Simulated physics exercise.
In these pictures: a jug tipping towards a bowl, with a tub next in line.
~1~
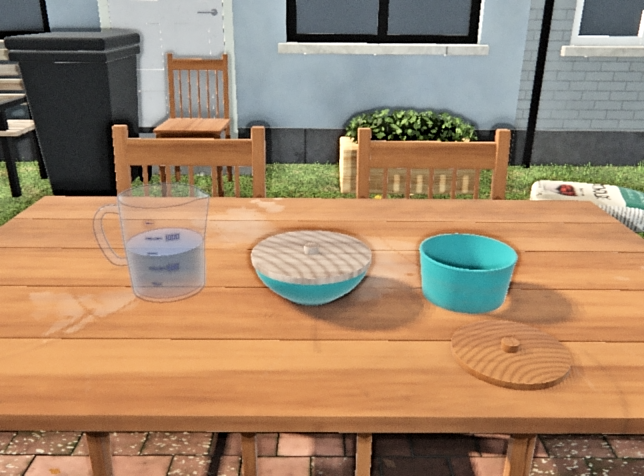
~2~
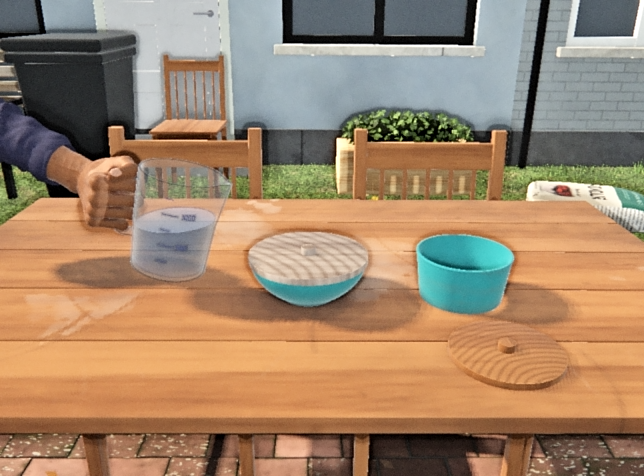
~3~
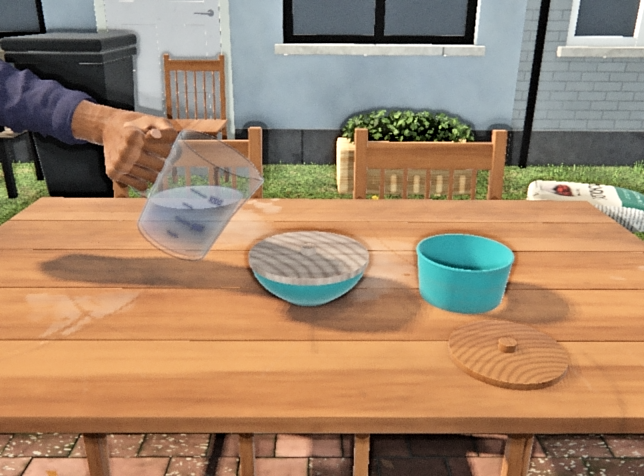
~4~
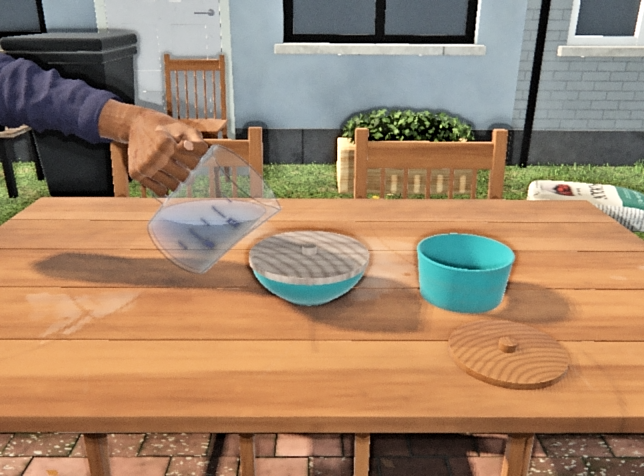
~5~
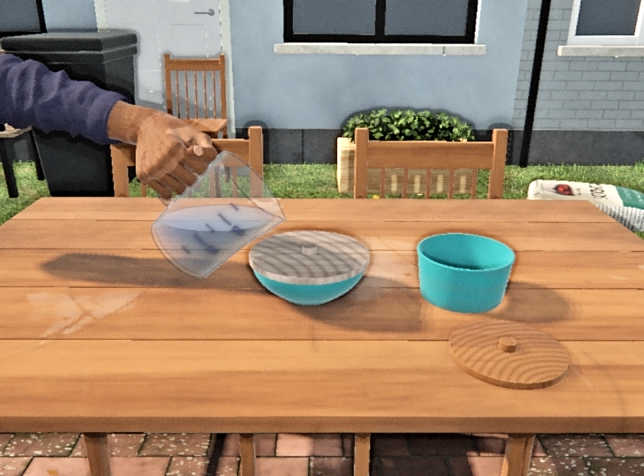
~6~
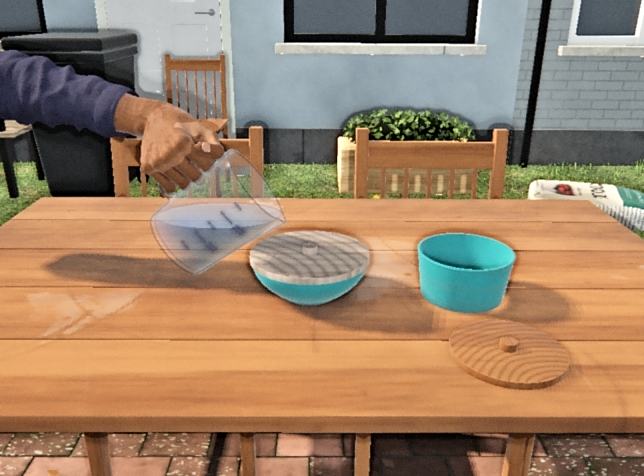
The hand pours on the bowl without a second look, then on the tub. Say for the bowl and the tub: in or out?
Outcome: The bowl deflects it. The tub traps it.
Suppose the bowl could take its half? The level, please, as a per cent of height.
Level: Approx. 55 % of height.
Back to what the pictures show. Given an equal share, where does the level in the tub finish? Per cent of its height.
Roughly 40 per cent of its height.
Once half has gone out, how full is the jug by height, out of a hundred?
Some 25 per cent, I reckon.
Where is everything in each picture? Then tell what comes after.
In the first frame, at the start; jug (165, 240) about half full; bowl (312, 278) with its lid on; tub (465, 273) open.
In the second frame, a hand has the jug; jug about half full, surface at (176, 220); bowl (308, 279) with its lid on.
In the third frame, tilting; jug (197, 195) tipped 30° with all of its load; tub (462, 274) open.
In the fourth frame, no stream yet; jug (212, 210) tipped 45° with all of its load; bowl (309, 278) with its lid on.
In the fifth frame, still nothing leaves it; jug (217, 216) tipped 45° with all of its load; tub (463, 273) open.
In the sixth frame, on the point of pouring; jug (218, 213) tipped 55° with all of its load; bowl (310, 278) with its lid on; tub (463, 273) open.
Shortly, it hits the lid of the bowl and runs off.
Then, the dyed water goes into the tub.
At the finish, the bowl is empty, in a puddle; the tub has its share inside.
